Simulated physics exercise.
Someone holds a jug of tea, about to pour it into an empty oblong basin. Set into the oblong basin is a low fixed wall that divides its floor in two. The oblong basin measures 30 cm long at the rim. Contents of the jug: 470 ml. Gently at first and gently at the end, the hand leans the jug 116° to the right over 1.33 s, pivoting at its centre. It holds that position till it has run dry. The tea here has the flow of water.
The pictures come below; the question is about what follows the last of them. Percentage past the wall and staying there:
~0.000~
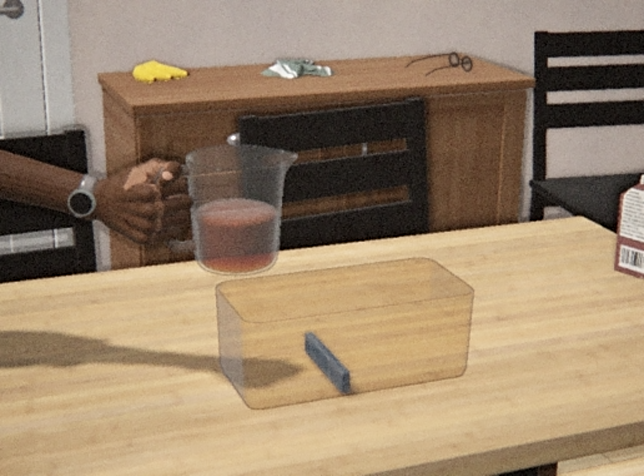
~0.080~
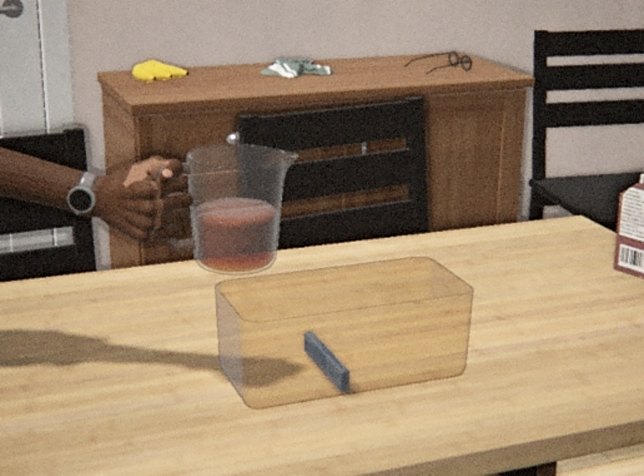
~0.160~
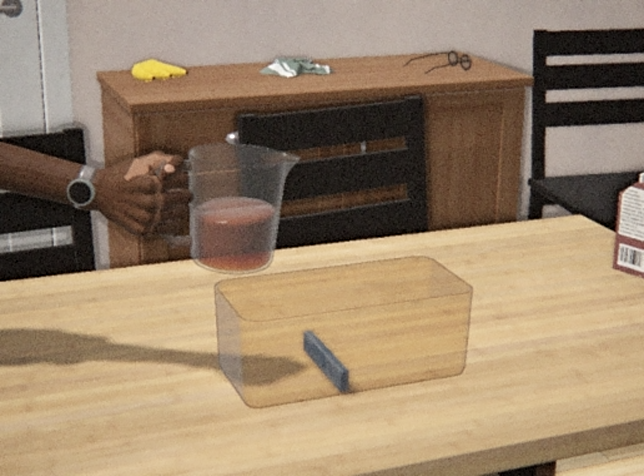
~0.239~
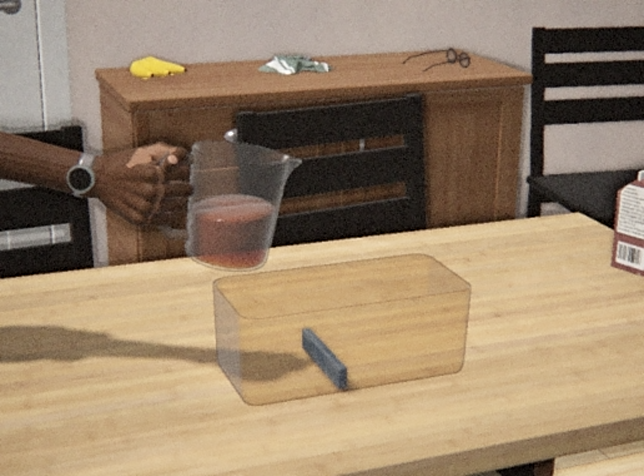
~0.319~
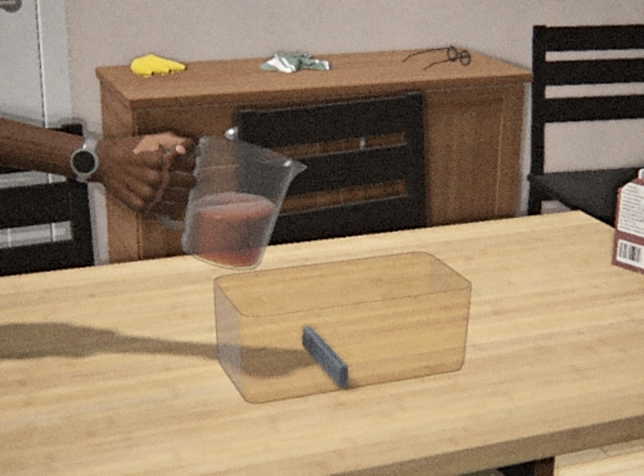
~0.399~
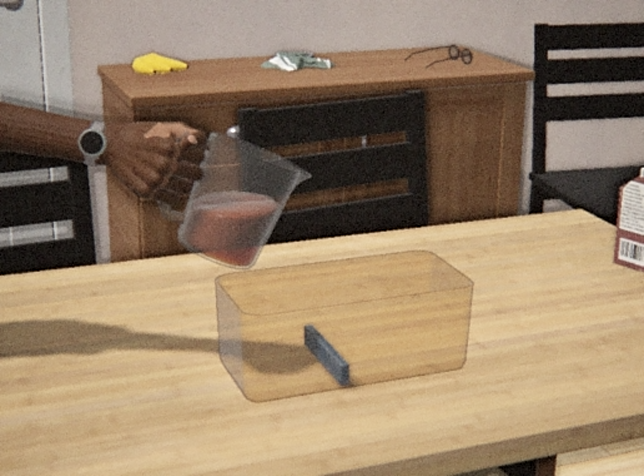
56 percent.
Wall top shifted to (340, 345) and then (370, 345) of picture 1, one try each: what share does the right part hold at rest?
25 then 10 %.
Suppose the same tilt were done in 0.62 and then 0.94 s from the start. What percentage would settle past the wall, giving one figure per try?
Around 30 per cent first, around 45 per cent next.
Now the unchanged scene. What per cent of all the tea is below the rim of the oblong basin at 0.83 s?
Near 2 in a hundred.
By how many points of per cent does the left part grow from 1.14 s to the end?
Near 20 percent, give or take.
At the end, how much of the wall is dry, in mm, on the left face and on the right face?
On the left it's about 16 mm; on the right, about 16 mm.
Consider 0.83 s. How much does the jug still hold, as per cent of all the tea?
86 %.
After 0.83 s the tilt is 80° and 87 per cent is still to pour, 0 is left of the wall and 2 right of it.
After 1.14 s the tilt is 110° and 17 per cent is still to pour, 23 is left of the wall and 51 right of it.
After 1.47 s the tilt is 116° and 0 per cent is still to pour, 44 is left of the wall and 55 right of it.
After 1.83 s the tilt is 116° and 0 per cent is still to pour, 44 is left of the wall and 56 right of it.
In the end 44 per cent lies left of the wall, 56 right of it and 1 outside.
